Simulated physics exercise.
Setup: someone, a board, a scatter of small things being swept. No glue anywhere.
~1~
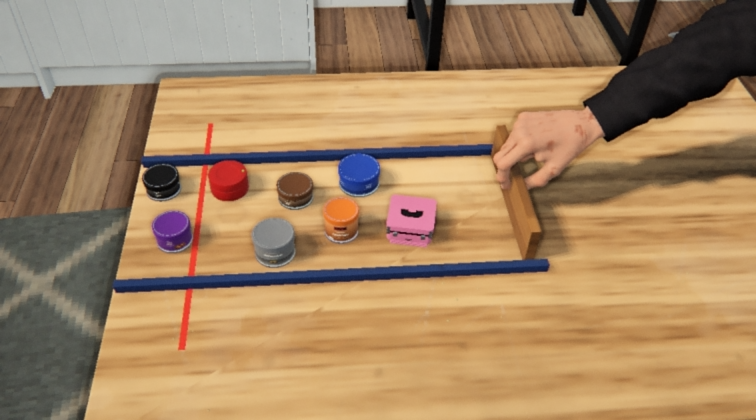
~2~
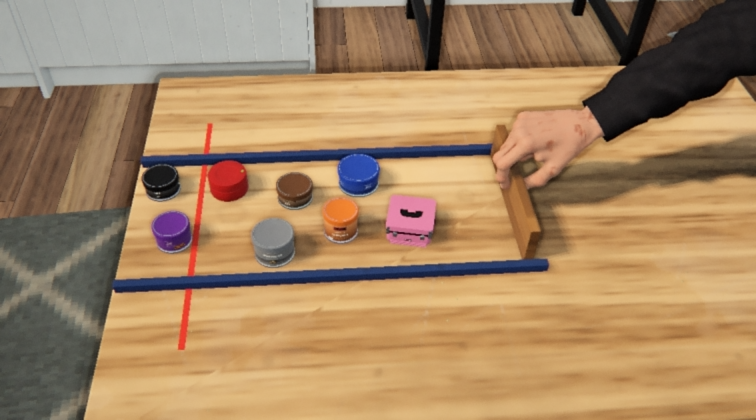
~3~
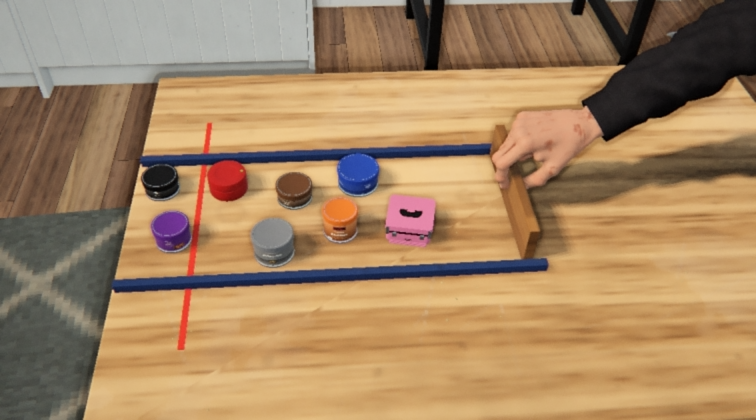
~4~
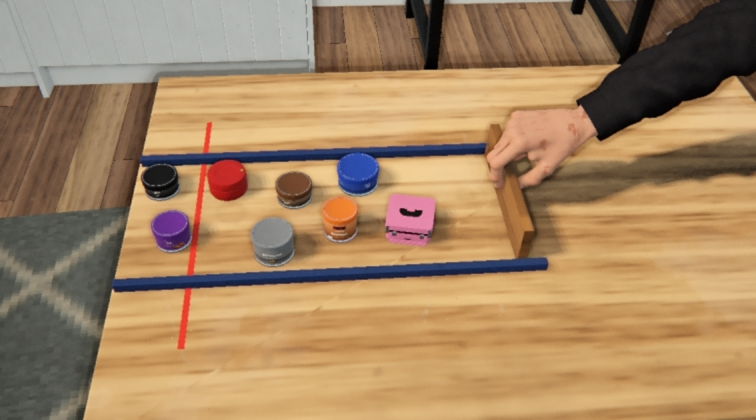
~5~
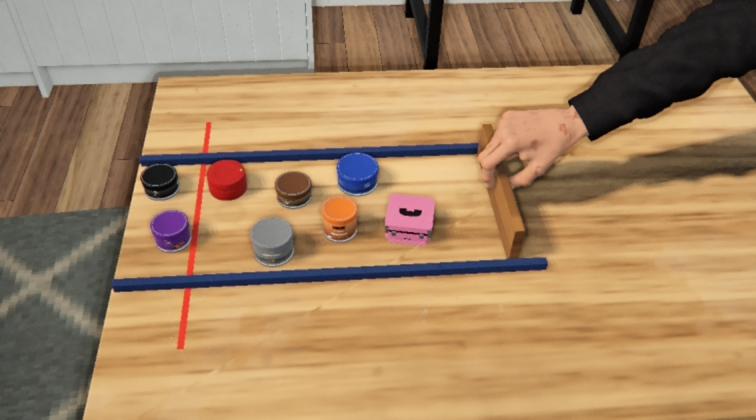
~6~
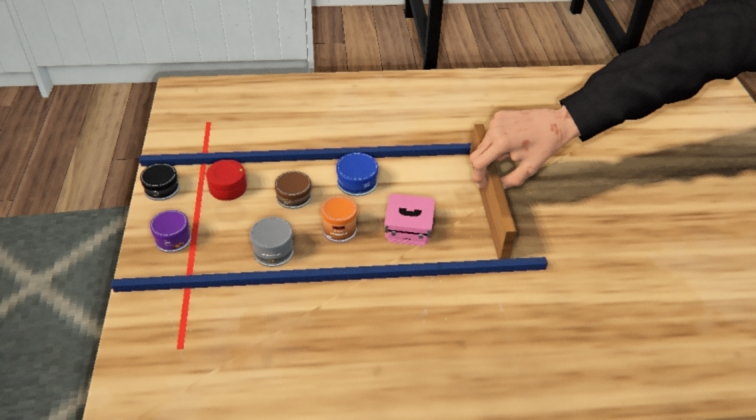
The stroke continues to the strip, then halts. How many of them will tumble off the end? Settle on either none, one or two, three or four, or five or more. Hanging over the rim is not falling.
Missing: Below three, above nil.
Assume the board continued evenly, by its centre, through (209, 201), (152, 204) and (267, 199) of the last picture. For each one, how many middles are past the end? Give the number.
Going through the three positions, you'd get 2, 6 and 0.
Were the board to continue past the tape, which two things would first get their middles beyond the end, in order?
Order: Black pot, purple pot.
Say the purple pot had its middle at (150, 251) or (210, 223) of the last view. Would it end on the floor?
In order, the object goes off, then goes off.
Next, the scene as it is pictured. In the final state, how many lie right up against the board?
The answer is 2.
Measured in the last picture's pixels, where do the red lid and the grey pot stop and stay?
Roughly (139, 176); the other one roughly (124, 259).
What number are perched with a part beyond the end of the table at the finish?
The count is 3.
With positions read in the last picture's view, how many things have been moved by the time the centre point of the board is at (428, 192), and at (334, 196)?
In order, the tallies are 1 and 5.
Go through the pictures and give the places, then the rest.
The first frame shows black pot (162, 183); purple pot (173, 232); red lid (229, 181); board (514, 190); tape (198, 219).
The second frame shows purple pot (173, 232); pink case (411, 221).
The third frame shows red lid (228, 181); blue pot (358, 175).
The fourth frame shows black pot (161, 182); orange tin (340, 220).
The fifth frame shows purple pot (171, 231); grey pot (273, 242).
The sixth frame shows black pot (160, 182); purple pot (171, 231); red lid (227, 180); board (491, 189); tape (197, 218).
Soon after, none off yet; black pot at rest near (160, 182); purple pot at rest near (171, 231); red lid at rest near (227, 180).
After that, none off yet; black pot displaced a little near (143, 182); purple pot displaced about its own width near (137, 235); red lid displaced about its own width near (181, 177).
In the end, the number that fall off is one or two; gone, purple pot and black pot.
